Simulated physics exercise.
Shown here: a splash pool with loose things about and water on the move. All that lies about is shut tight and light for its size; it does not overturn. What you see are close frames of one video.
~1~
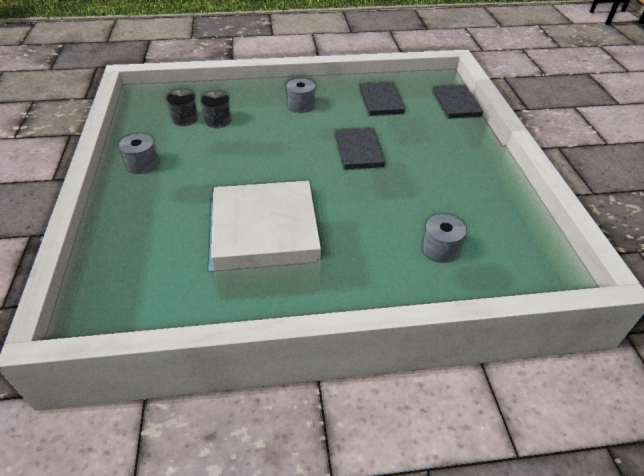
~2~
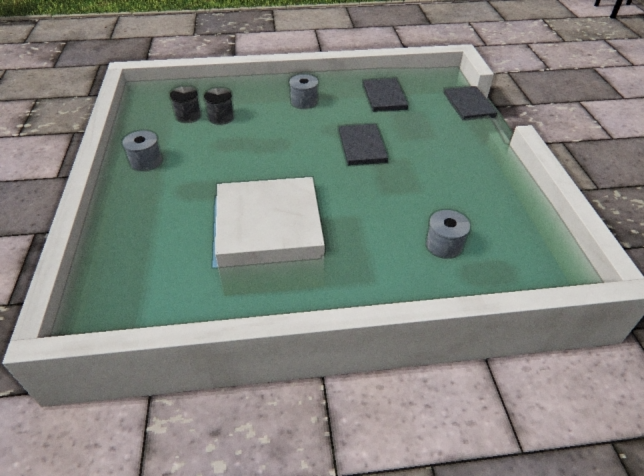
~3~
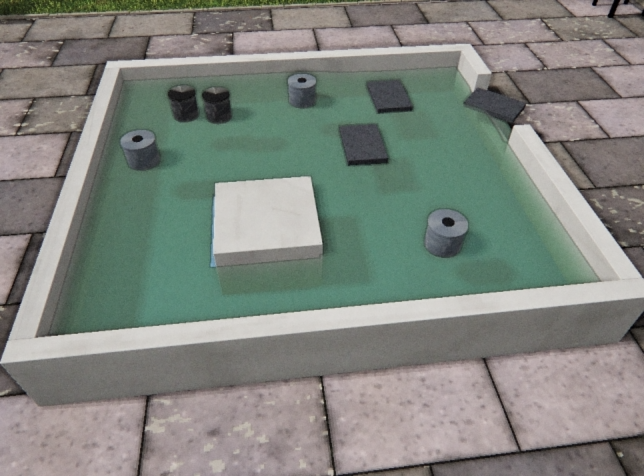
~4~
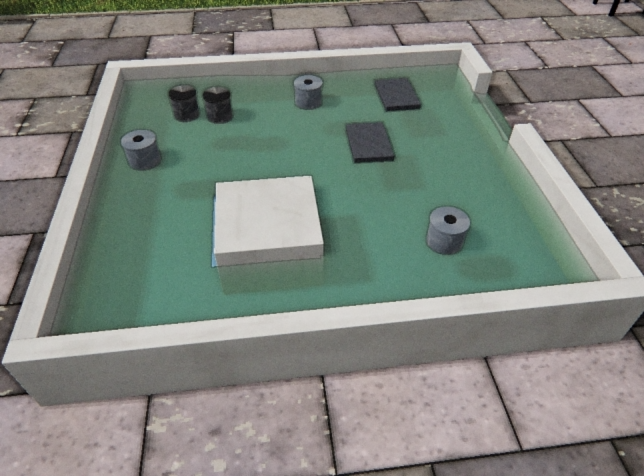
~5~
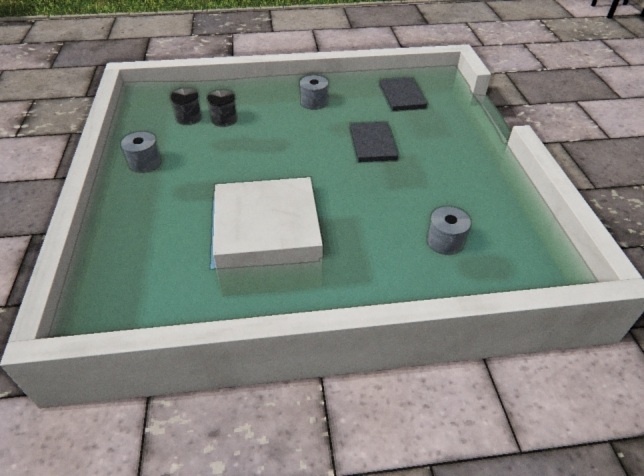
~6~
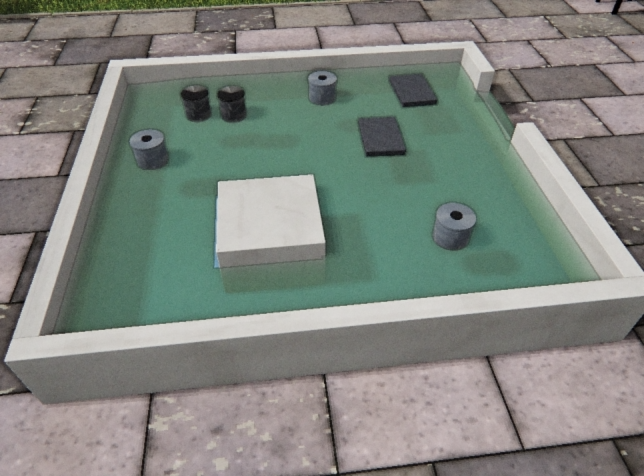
The video shows a pale-walled pool of green water with dark slabs and cylinders around a white block. A gap opens in the right wall, one slab tilts through it and disappears, and several remaining objects drift slightly right.
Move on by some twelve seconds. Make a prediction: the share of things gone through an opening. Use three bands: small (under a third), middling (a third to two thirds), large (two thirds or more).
Middling.
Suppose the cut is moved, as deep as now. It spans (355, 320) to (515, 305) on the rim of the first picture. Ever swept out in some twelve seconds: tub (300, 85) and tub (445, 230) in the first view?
Listed in order, the pair end up trapped and carried off.
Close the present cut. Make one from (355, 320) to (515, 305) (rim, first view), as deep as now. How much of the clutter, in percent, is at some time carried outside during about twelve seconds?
It comes to about 10 per cent.
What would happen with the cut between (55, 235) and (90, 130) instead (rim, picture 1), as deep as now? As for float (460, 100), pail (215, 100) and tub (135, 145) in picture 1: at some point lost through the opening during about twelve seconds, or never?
Listed order gives stays put, departs, departs.
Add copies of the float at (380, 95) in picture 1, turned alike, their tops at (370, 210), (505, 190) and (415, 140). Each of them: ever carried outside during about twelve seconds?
The first does not leave, the second leaves, and the third leaves.
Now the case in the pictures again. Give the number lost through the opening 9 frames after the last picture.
The number comes out at 2.
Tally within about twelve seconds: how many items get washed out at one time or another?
The total is 3.
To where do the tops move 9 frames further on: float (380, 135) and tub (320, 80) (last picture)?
Near (419, 127) and (352, 80).
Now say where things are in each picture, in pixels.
The first frame shows a float at (382, 96) floats; a float at (359, 145), afloat; 0 of 8 have shifted.
The second frame shows a float at (385, 92), afloat; a float at (363, 141), afloat; 1 of 8 have shifted.
The third frame shows a float at (389, 94), afloat, close to its start; a float at (363, 141) floats; 2 of 8 have shifted.
The fourth frame shows a float at (397, 92) floats, close to its start; a float at (369, 139) floats, close to its start; 3 of 8 have shifted.
The fifth frame shows a float at (403, 91), afloat, close to its start; a float at (373, 139) floats, close to its start; 5 of 8 have shifted.
The sixth frame shows a float at (413, 87) floats, close to its start; a float at (381, 133), afloat, close to its start; 7 of 8 have shifted.
A moment on, 1 of 8 are out; 7 afloat.
Next, 2 of 8 are out; 6 afloat.
Later, 2 of 8 are out; 6 afloat.
In the end, 3 of 8 are out; 5 afloat.
